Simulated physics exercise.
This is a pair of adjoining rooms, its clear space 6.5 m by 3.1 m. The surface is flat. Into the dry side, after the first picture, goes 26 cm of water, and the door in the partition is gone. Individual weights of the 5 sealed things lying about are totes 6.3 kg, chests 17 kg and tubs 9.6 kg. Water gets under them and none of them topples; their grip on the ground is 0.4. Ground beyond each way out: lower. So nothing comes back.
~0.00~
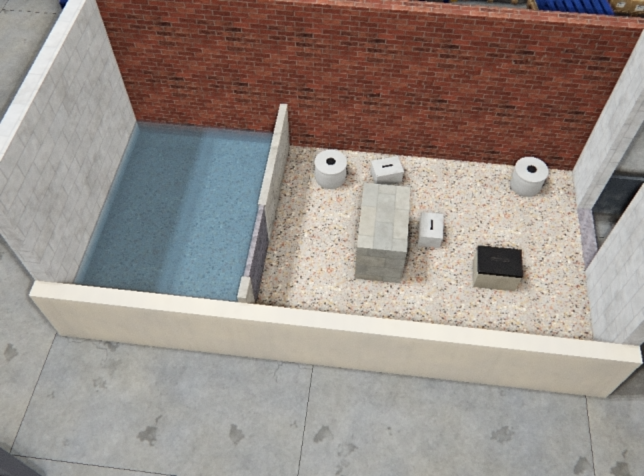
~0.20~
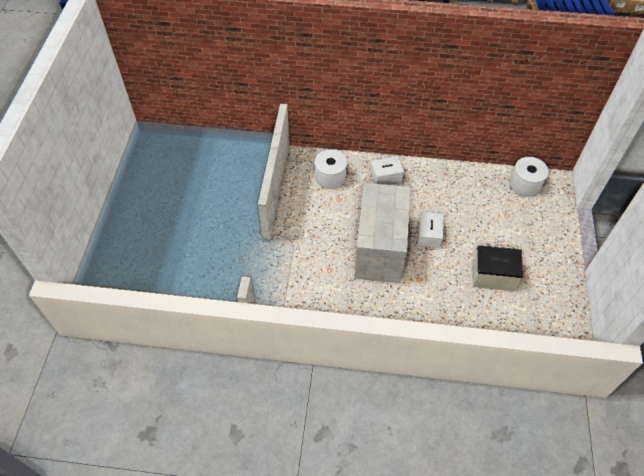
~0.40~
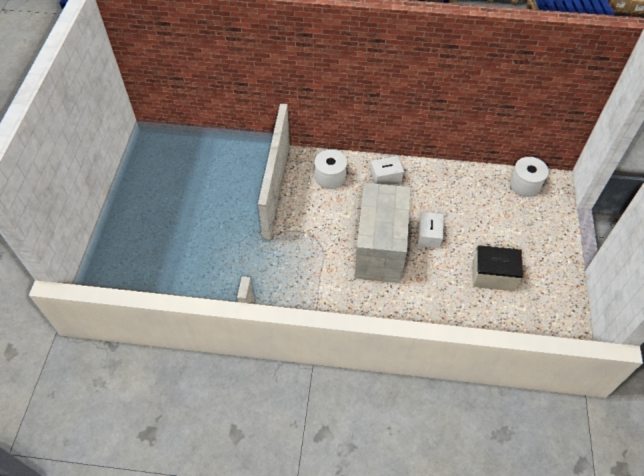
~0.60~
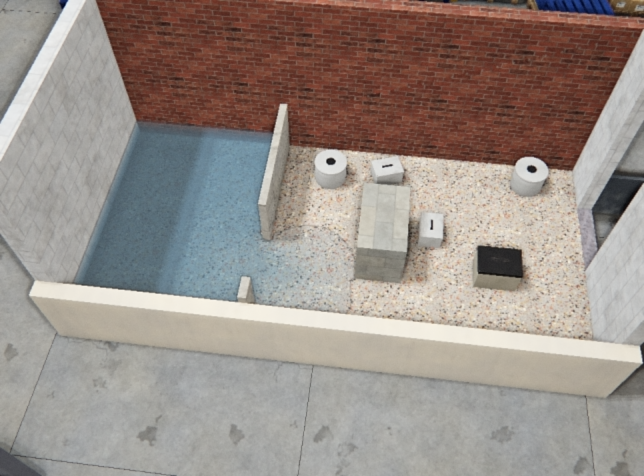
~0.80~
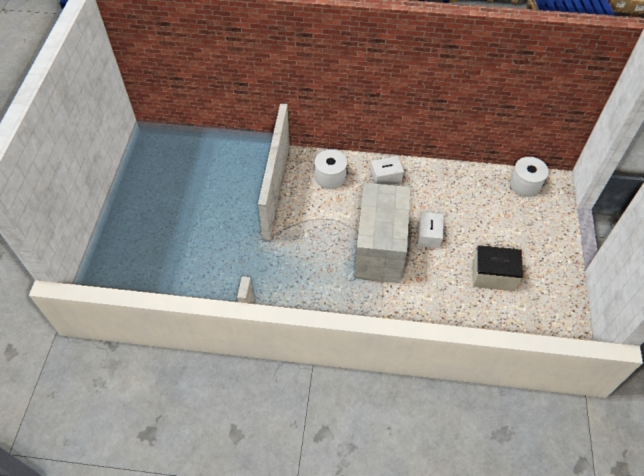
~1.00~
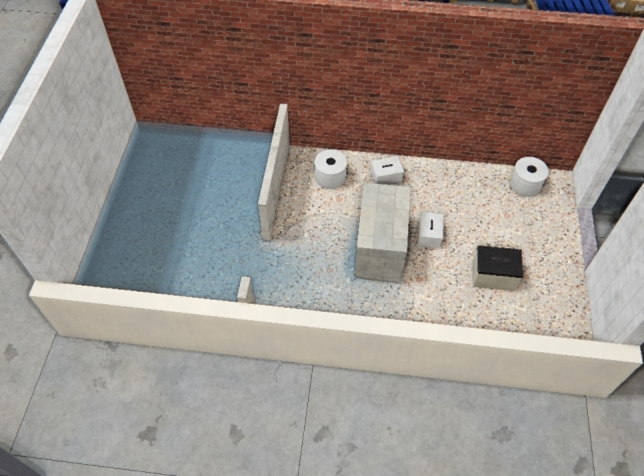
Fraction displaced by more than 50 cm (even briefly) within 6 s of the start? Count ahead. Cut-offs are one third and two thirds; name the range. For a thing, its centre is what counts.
Range: Below one third.
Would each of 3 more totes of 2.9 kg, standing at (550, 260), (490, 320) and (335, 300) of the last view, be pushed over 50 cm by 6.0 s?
Taking them in order, the first is above the mark, the second above the mark and the third above the mark.
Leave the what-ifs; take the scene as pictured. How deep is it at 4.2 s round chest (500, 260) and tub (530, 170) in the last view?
Close to 4 and 1 centimetres.
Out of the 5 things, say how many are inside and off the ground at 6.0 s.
It comes to 2.
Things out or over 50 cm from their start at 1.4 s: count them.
0 of them.
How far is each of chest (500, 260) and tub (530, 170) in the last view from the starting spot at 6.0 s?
Taking them in the order asked, 20 cm and then 10 cm.
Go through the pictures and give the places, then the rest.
In the first picture, a tote at (387, 166) rests on the ground; a chest at (500, 260), on the bottom; 6.9 m2 under water; 0 of 5 have shifted.
In the second picture, a tote at (387, 166) rests on the ground; a chest at (500, 260) rests on the ground; 7.4 m2 under water; 0 of 5 have shifted.
In the third picture, a tote at (387, 166), on the bottom; a chest at (500, 260) rests on the ground; water covers 7.9 m2; 0 of 5 have shifted.
In the fourth picture, a tote at (387, 166), on the bottom; a chest at (500, 260) rests on the ground; 8.6 m2 under water; 0 of 5 have shifted.
In the fifth picture, a tote at (387, 166), on the bottom; a chest at (500, 260) rests on the ground; 9.2 m2 under water; 0 of 5 have shifted.
In the sixth picture, a tote at (387, 166), on the bottom; a chest at (500, 260), on the bottom; 9.6 m2 under water; 0 of 5 have shifted.
After 1.4 s 0 of 5 are over 50 cm from their spots; 0 afloat.
After 2.7 s 0 of 5 are over 50 cm from their spots; 0 afloat.
After 4.2 s 0 of 5 are over 50 cm from their spots; 1 afloat.
After 6.0 s 0 of 5 are over 50 cm from their spots, and 0 have been at some point; 2 afloat.
